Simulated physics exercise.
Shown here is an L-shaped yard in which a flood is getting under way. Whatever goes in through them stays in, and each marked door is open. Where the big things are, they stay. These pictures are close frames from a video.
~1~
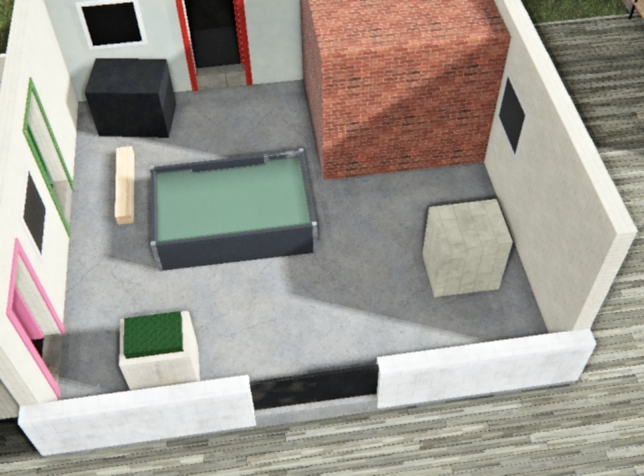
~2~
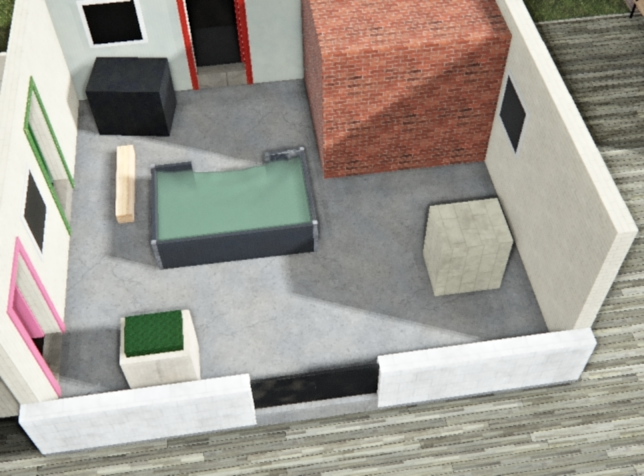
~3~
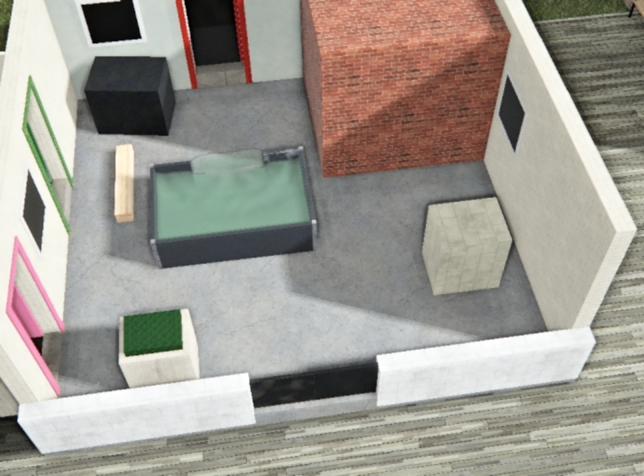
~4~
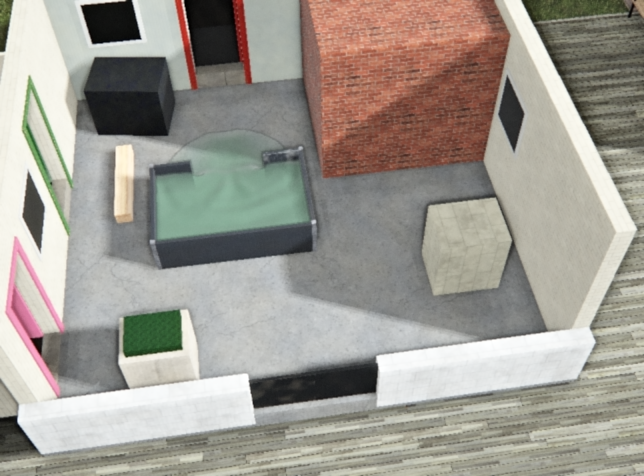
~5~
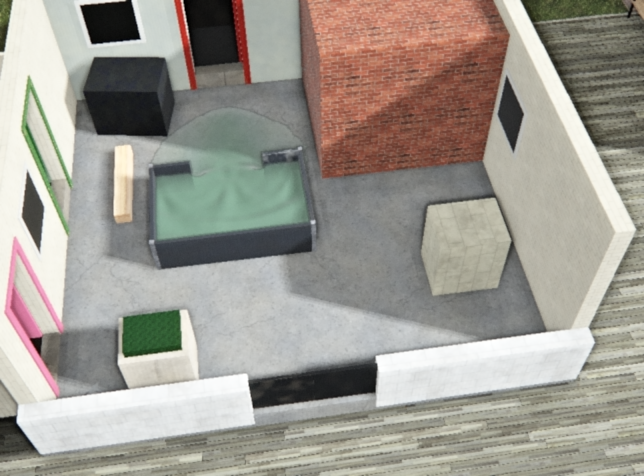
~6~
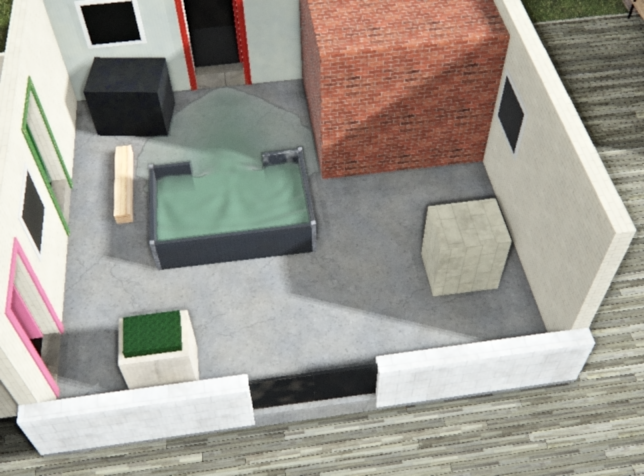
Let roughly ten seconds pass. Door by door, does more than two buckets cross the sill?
The green door counts as not over. The pink door counts as not over. The red door counts as not over.
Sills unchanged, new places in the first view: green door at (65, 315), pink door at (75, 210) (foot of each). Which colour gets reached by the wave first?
Earliest to get wet is the door marked red.
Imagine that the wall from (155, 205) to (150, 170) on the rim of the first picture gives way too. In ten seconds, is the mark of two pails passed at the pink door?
Result: Pink door goes past the limit.
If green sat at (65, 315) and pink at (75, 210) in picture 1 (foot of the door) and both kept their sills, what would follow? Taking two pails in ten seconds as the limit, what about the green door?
I'd say the green one doesn't reach the mark.
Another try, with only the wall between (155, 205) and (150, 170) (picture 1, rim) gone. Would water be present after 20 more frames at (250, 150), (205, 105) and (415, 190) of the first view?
In the order given: Swamped, swamped and untouched.
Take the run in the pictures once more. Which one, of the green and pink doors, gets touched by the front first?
The one in green.
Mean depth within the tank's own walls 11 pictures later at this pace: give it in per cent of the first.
Roughly 52 percent.
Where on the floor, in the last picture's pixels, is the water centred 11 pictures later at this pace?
Centre point: Around (230, 164).
A moment on, water covers 20 % of the floor; the green door not reached, the pink door not reached, the red door wet at the sill, nothing in.
Next, water covers 25 % of the floor; the green door not reached, the pink door not reached, the red door wet at the sill, nothing in.
Then, water covers 30 % of the floor; the green door wet at the sill, nothing in, the pink door not reached, the red door wet at the sill, nothing in.
Later, water covers 60 % of the floor; the green door wet at the sill, nothing in, the pink door wet at the sill, nothing in, the red door wet at the sill, nothing in.
In the end, water covers 80 % of the floor; the green door wet at the sill, nothing in, the pink door under two buckets in, the red door wet at the sill, nothing in.
